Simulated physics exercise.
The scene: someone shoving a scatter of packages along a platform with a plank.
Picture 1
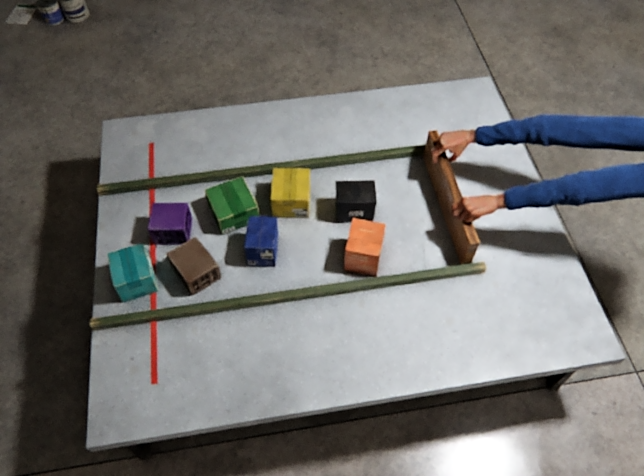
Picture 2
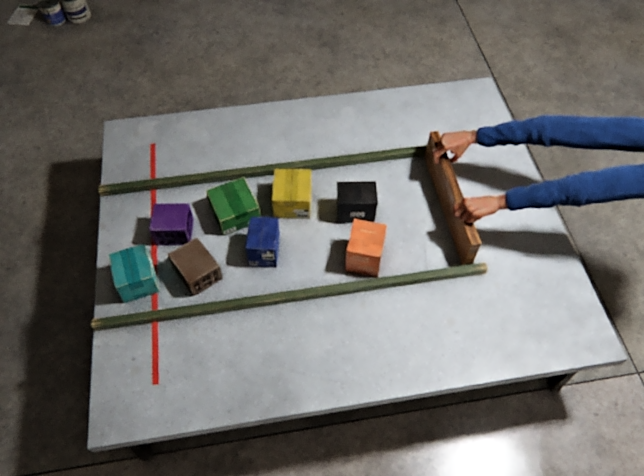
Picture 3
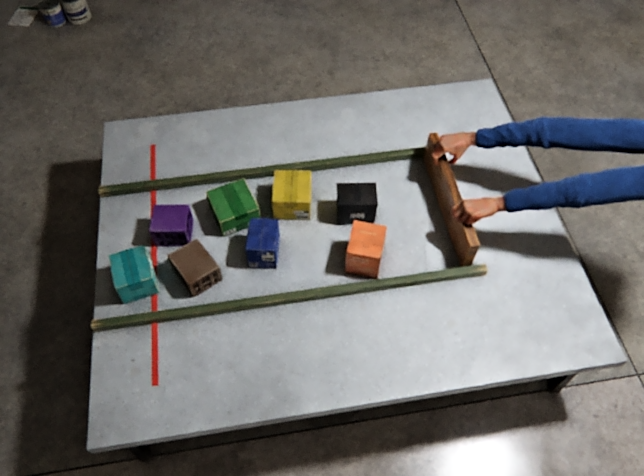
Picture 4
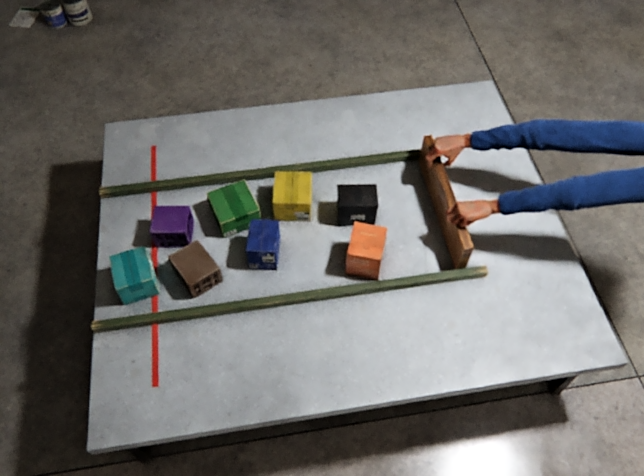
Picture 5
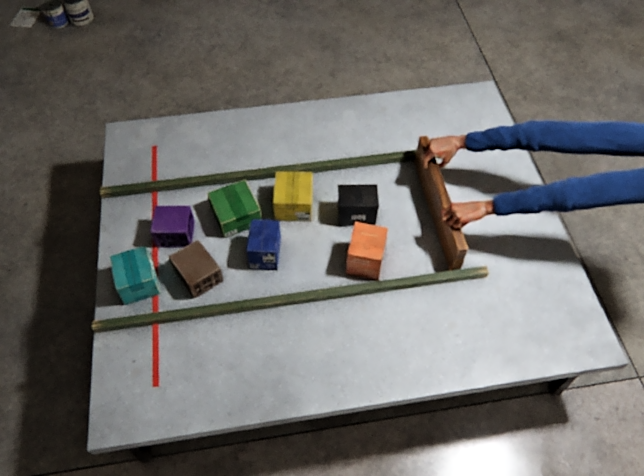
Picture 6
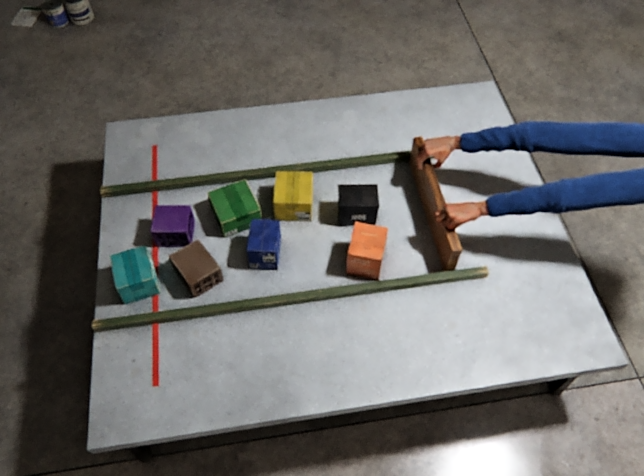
Two hands in blue sleeves gripped a wooden plank and slid it slightly left between two green rails, while the eight colored boxes scattered ahead of it, some near a red line, stayed practically still.
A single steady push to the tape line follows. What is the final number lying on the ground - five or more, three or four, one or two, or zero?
Just three or four fall.
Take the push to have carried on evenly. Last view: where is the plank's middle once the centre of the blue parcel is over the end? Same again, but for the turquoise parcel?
I'd put it close to (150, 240), and close to (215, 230) for the other one.
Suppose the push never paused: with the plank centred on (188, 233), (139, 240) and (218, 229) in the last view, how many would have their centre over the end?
Going through the three places, I get 2, 5 and 0.
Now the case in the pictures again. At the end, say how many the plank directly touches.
Looks like 3 of them, all told.
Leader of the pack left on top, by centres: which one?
Foremost: The blue parcel.
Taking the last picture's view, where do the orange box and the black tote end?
Final spots - orange box (134, 286), black tote (131, 238).
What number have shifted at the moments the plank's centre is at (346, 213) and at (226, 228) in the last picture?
3 and 8.
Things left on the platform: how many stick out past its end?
That would be 1.
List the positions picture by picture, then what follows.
The first frame shows turquoise parcel (133, 273); purple crate (171, 224); brown crate (194, 266); plank (449, 196); tape (153, 248).
The second frame shows purple crate (172, 224); green parcel (234, 206).
The third frame shows brown crate (195, 268); plank (449, 198).
The fourth frame shows turquoise parcel (135, 275); orange box (366, 251).
The fifth frame shows purple crate (173, 227); black tote (358, 206).
The sixth frame shows turquoise parcel (136, 275); purple crate (173, 226); brown crate (196, 268); plank (433, 202); tape (155, 250).
Soon after, none off yet; turquoise parcel at rest near (136, 275); purple crate at rest near (173, 226); brown crate at rest near (196, 268).
Then, none off yet; turquoise parcel at rest near (136, 275); purple crate moving near (170, 227); brown crate at rest near (196, 268).
Further on, none off yet; turquoise parcel moved about its own width near (88, 287); purple crate moved well along near (105, 234); brown crate moved about its own width near (128, 283).
At rest, the number that fall off is three or four; fallen, green parcel, brown crate, purple crate and turquoise parcel.
